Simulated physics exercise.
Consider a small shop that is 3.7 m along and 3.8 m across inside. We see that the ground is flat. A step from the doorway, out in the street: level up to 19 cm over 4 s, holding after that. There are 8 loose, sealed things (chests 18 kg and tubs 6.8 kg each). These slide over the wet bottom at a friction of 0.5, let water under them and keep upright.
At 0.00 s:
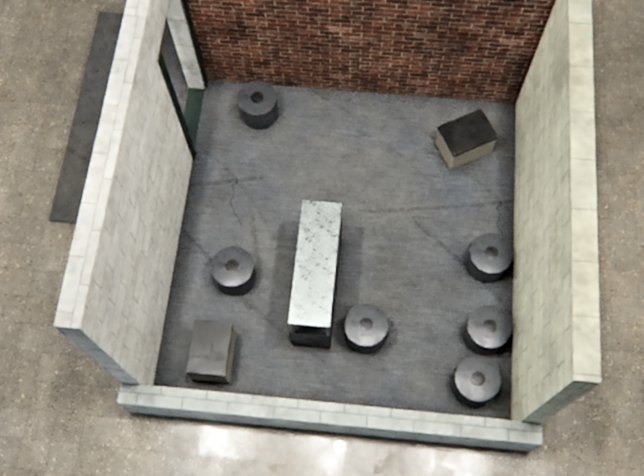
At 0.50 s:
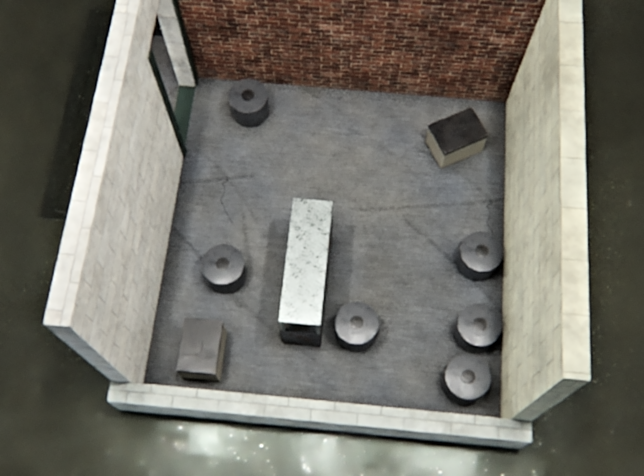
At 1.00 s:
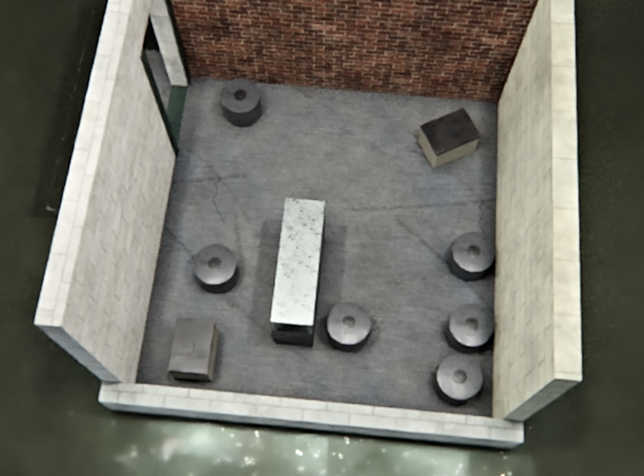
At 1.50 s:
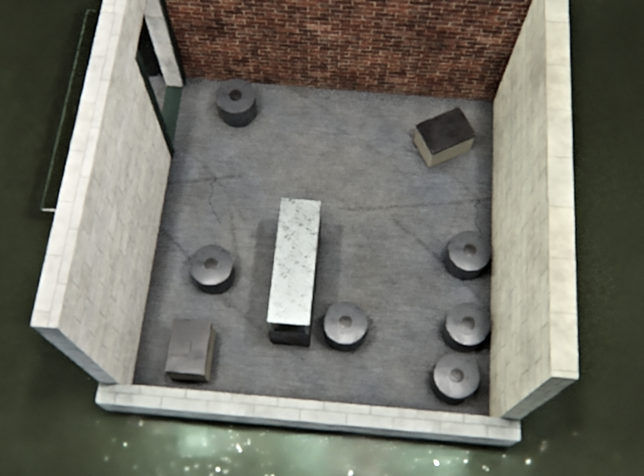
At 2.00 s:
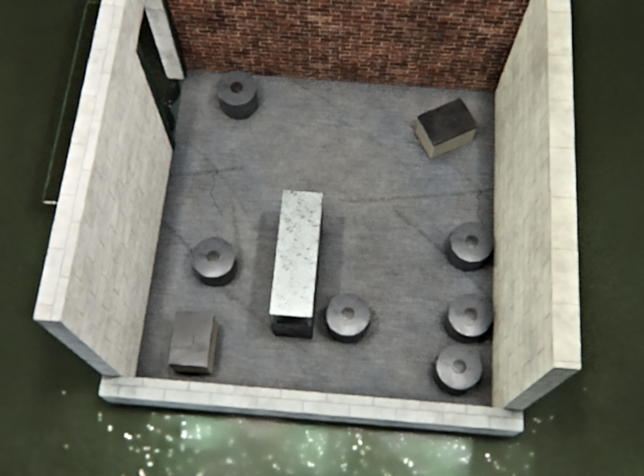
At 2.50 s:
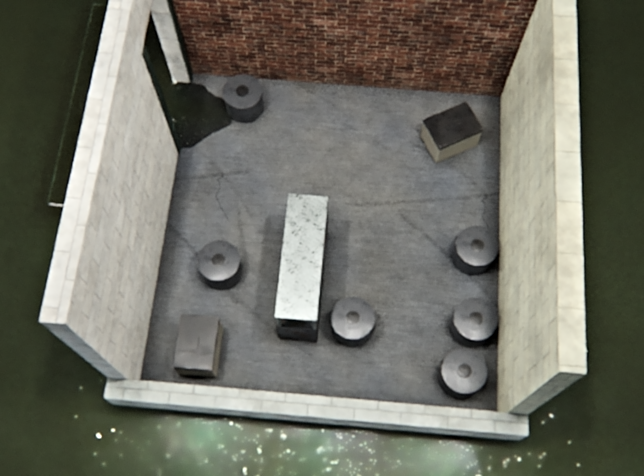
At the start, round grey tubs and boxy chests stand on the dry floor of a roofless, brick-backed room, with bare paving outside. Dark green water then surrounds the walls, and later a dark patch spreads in through the doorway at upper left, while the objects stay put.
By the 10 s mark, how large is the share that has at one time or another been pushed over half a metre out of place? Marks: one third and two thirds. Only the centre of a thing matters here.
The share that gets pushed that far will be a third to two thirds.
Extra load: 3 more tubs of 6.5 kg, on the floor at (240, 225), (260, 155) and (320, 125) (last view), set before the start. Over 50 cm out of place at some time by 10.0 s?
Within the limit; beyond the limit; beyond the limit.
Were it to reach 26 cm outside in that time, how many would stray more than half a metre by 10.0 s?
In that case 5 of them.
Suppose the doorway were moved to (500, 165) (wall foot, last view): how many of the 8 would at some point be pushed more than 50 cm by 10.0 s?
That gives 3 of them.
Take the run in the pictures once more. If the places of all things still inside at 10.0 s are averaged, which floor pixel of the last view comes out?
I'd put it around (377, 324).
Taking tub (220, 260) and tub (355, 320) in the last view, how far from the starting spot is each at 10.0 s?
One is off by 0 cm, the other by 10 cm, in the order asked.
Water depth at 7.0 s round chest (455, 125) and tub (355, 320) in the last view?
Close to 7 and 0 centimetres.
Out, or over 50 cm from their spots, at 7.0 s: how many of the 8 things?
The number comes to 1.
After 3.5 s 0 of 8 are over 50 cm from their spots; 0 afloat.
After 4.5 s 1 of 8 are over 50 cm from their spots; 0 afloat.
After 7.0 s 1 of 8 are over 50 cm from their spots; 2 afloat.
After 10.0 s 3 of 8 are over 50 cm from their spots, and 3 have been at some point; 5 afloat.
